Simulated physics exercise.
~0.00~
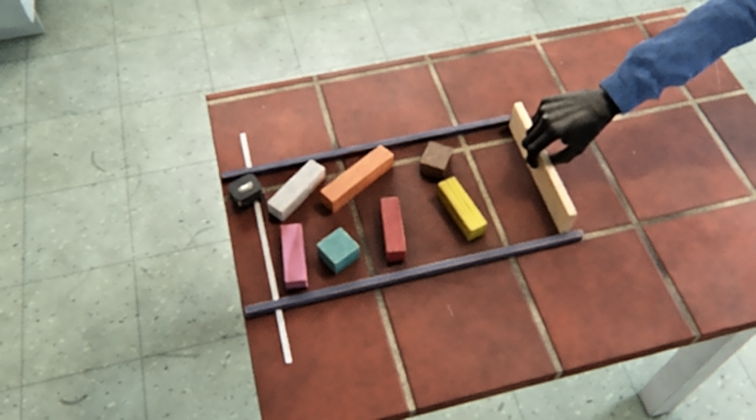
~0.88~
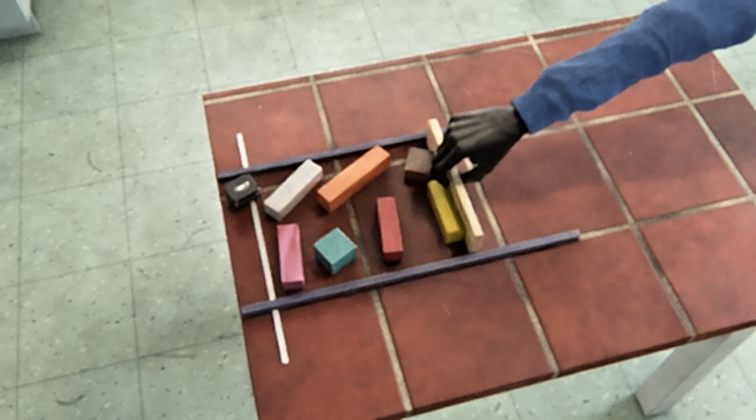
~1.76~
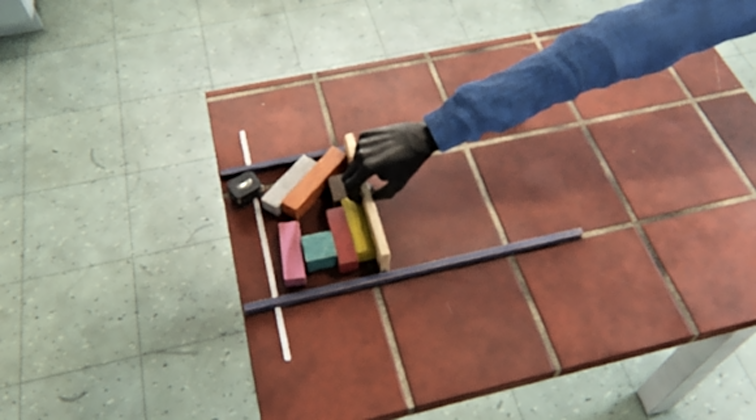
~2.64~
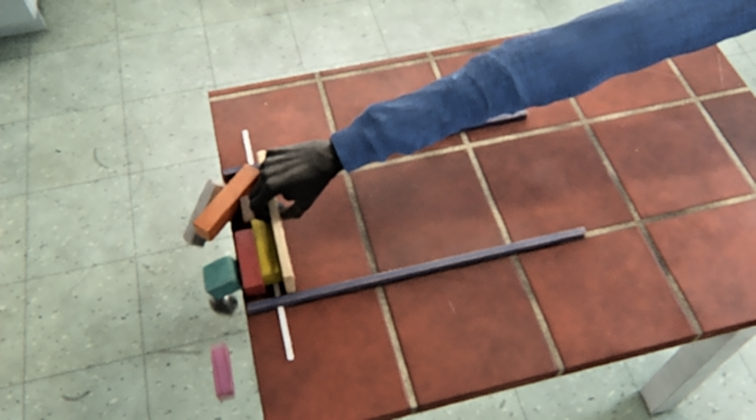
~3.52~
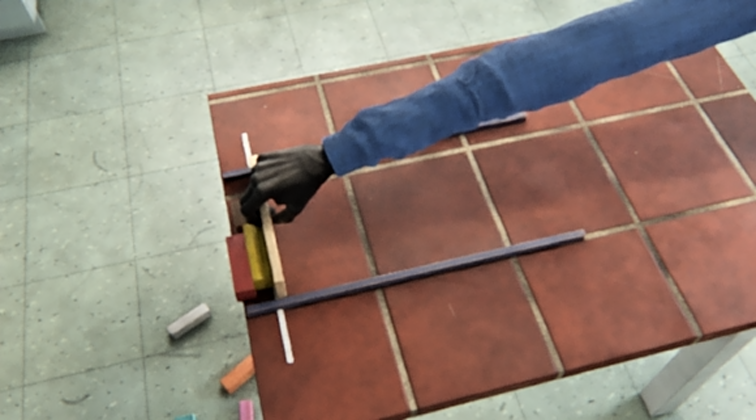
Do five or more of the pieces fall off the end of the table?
Yes, at least five go over the end, namely the orange bar, the white bar, the turquoise block, the pink stick and the black case.
